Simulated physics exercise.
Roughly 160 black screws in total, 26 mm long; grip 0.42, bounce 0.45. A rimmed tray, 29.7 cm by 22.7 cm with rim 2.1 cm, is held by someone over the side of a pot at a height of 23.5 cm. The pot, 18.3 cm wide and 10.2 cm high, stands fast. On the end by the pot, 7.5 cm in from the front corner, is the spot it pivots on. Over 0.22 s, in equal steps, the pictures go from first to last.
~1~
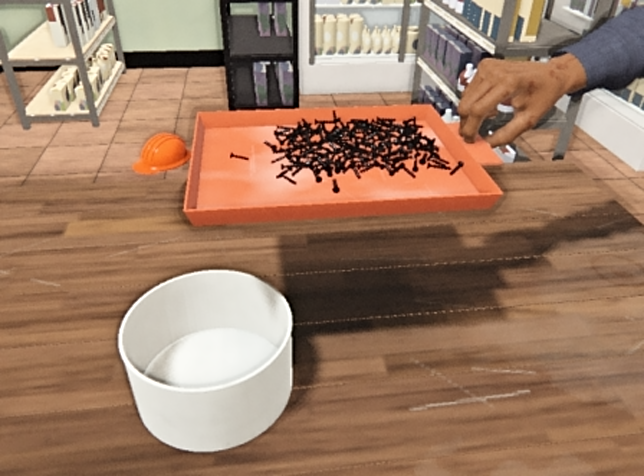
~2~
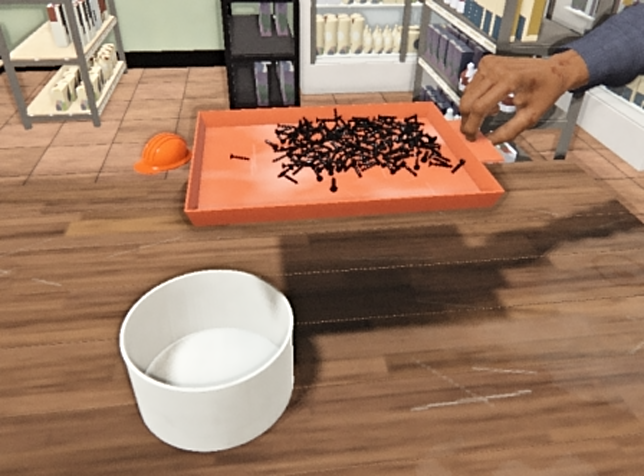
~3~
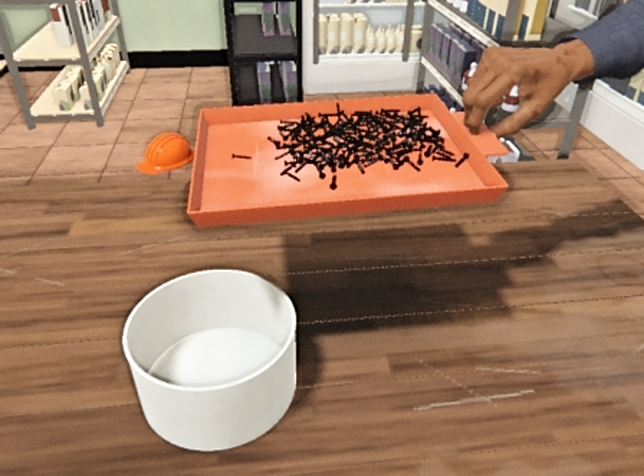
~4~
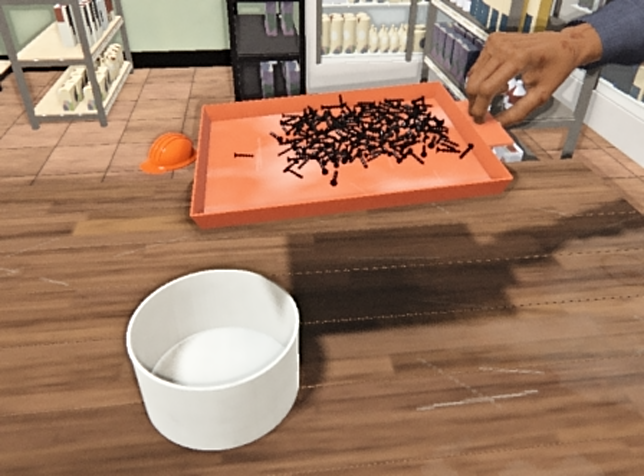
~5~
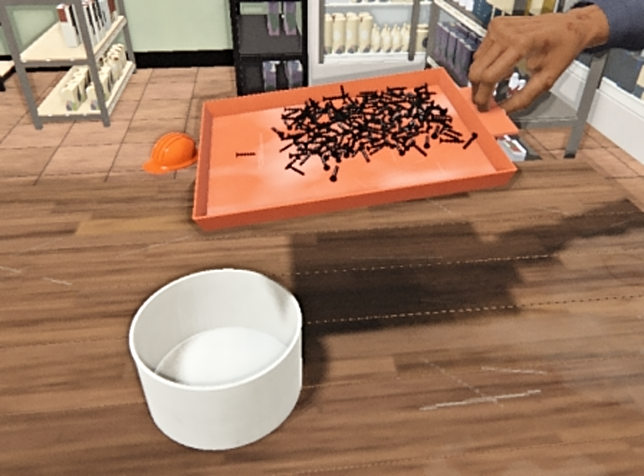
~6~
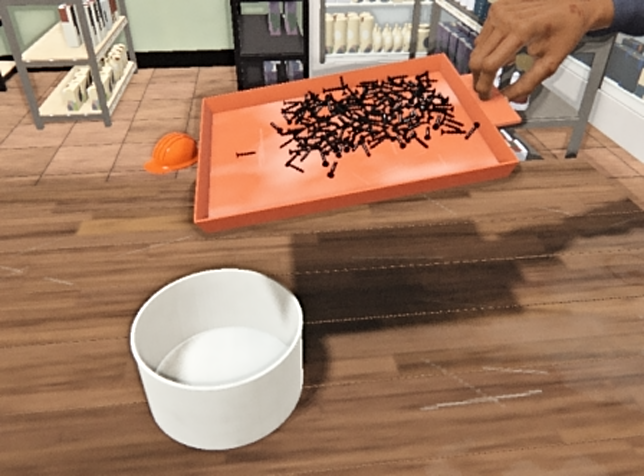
In this clip, a hand at the right edge of an orange rimmed tray of black screws gradually raises that end, tilting the tray down toward the left, while the white pot in front stays still on the wooden surface.
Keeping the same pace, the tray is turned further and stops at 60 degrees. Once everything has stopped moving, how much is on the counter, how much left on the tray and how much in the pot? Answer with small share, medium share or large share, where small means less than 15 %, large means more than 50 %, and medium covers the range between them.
Counter - small share; left on the tray - medium share; pot - large share.
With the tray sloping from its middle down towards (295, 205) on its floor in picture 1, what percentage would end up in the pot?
Roughly 50 percent of them.
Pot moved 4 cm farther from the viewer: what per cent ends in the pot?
50 %.
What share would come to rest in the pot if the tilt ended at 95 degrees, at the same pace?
Estimate: Roughly 100 percent.
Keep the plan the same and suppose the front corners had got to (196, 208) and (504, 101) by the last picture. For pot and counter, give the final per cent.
The pot gets 10 and the counter 65.
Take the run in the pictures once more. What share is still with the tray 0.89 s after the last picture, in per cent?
Load share: Around 35%.
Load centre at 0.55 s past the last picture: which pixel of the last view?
Load centre: About (243, 184) px.
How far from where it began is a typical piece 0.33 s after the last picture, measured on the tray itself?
Displacement on the tray: Roughly 3 cm.
Then, 0.33 s after the last picture, tilt 35 degrees; the tray holds 100 %, the pot 0 %.
Then, 0.55 s after the last picture, tilt 51 degrees; the tray holds 100 %, the pot 0 %.
Then, 0.89 s after the last picture, tilt 60 degrees; the tray holds 35 %, the pot 45 %.
In the end, counter 0 %, tray 30 %, pot 65 %.
